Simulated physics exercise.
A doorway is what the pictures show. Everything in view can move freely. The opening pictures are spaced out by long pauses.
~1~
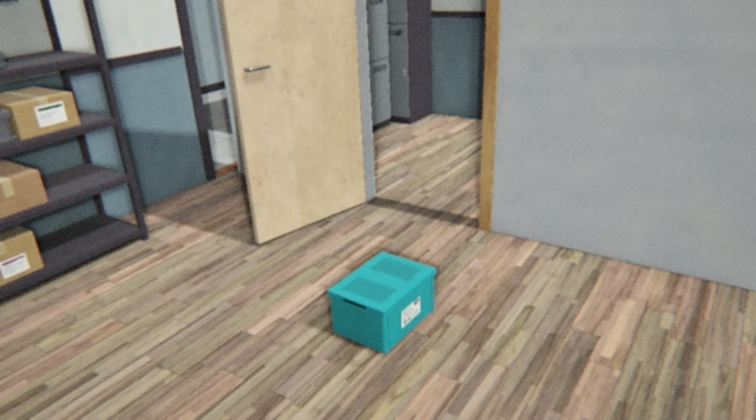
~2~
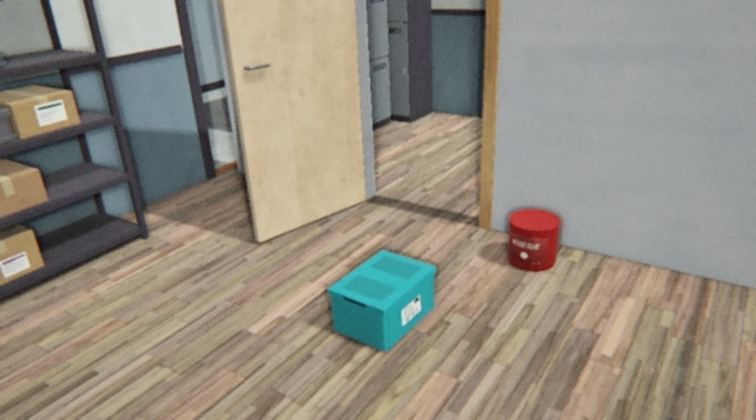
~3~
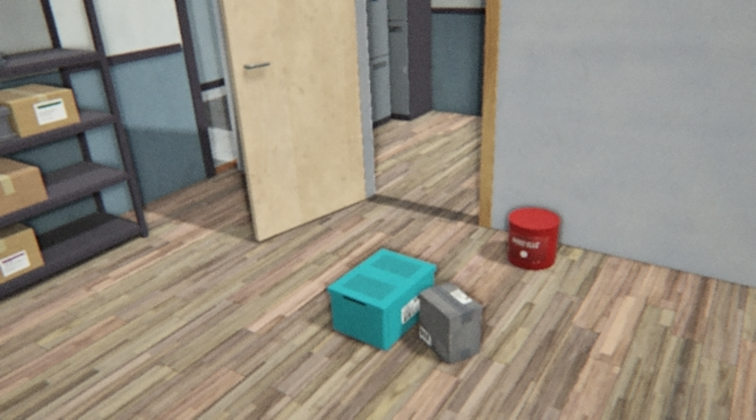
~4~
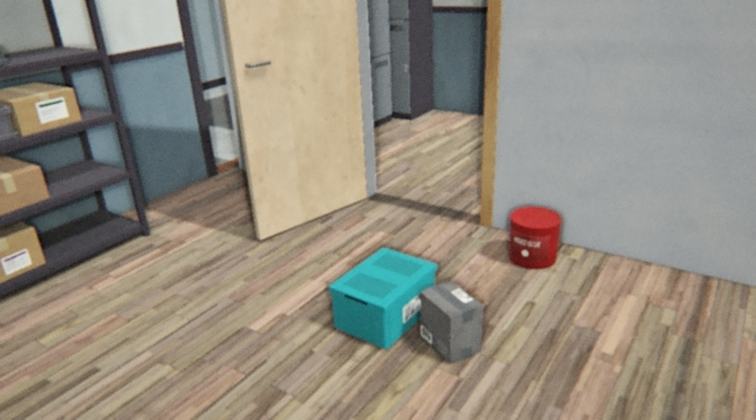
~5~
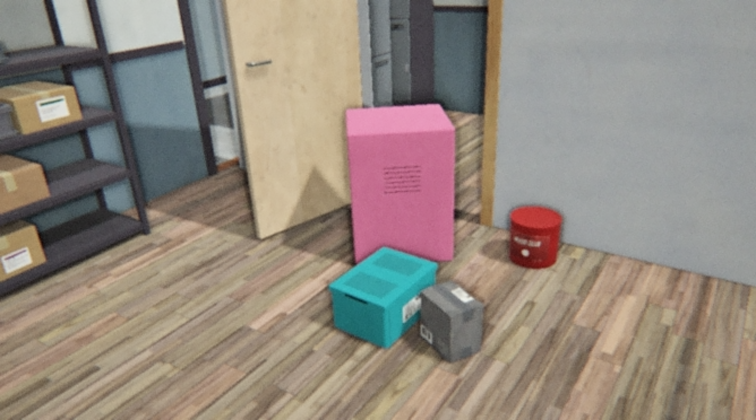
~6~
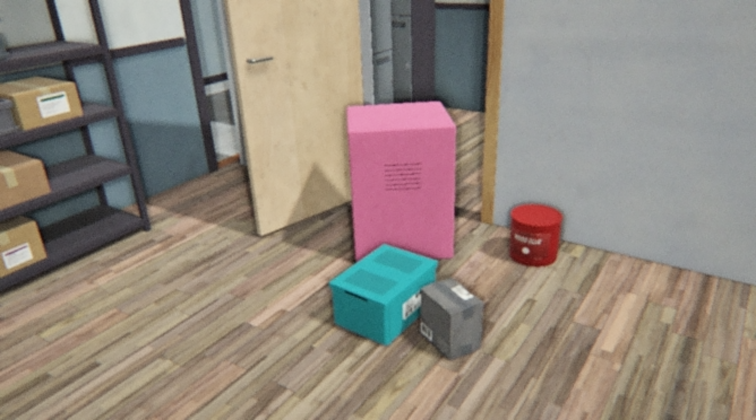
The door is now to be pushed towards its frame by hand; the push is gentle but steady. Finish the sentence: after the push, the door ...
After the push, the door halts partway.
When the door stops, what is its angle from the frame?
Near 65° open.
Then, 0.40 s past the last view, door at 98°.
Then, 0.70 s past the last view, door at 84°.
Then, 0.80 s past the last view, door at 79°.
Then, 1.00 s past the last view, door at 67°.
Finally, door at 66°; all 4 still in place. Final places as the last picture's camera would see them, pink appliance near (400, 181).
